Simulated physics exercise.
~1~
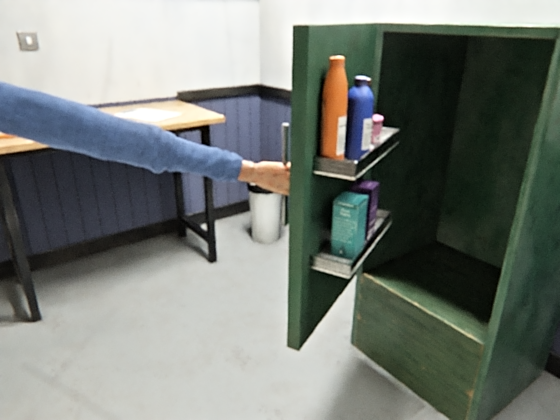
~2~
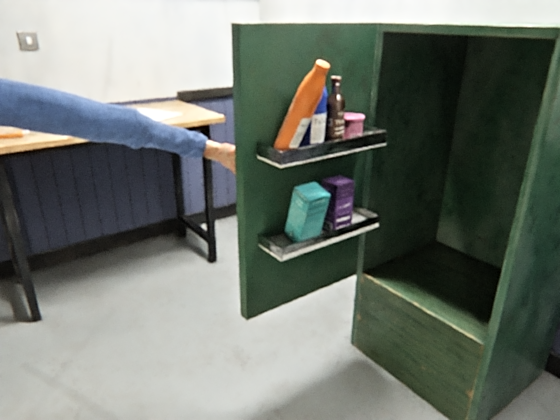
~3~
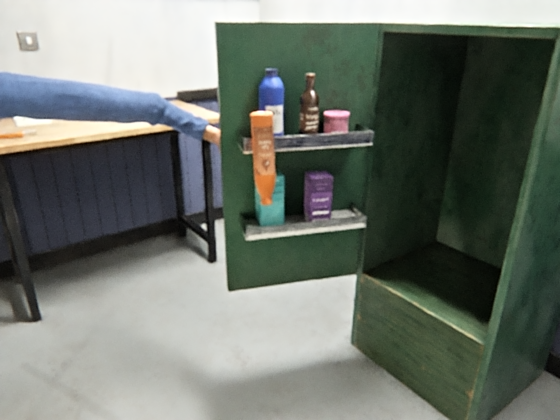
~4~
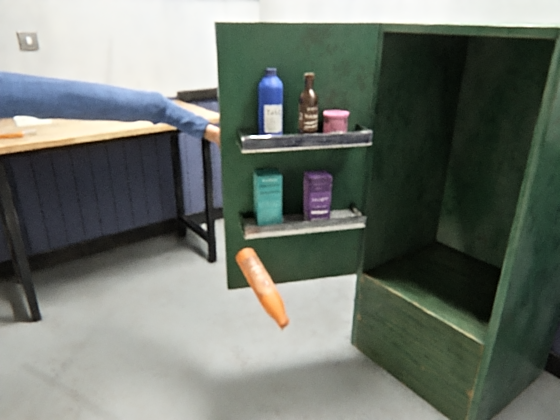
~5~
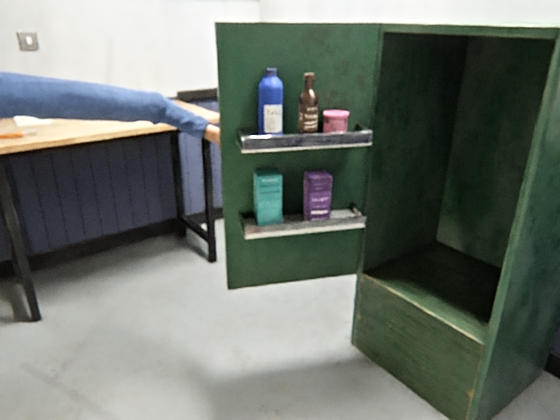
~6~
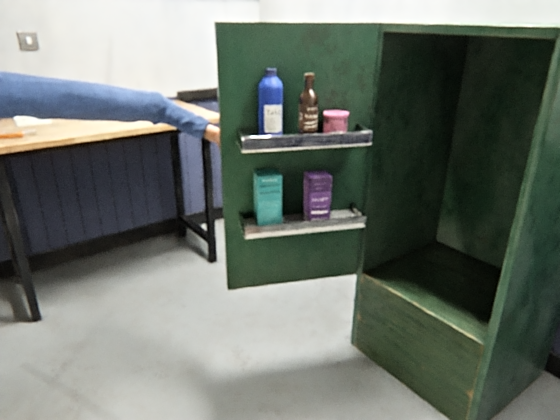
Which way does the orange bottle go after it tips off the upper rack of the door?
It moves down, dropping past the lower rack towards the floor.
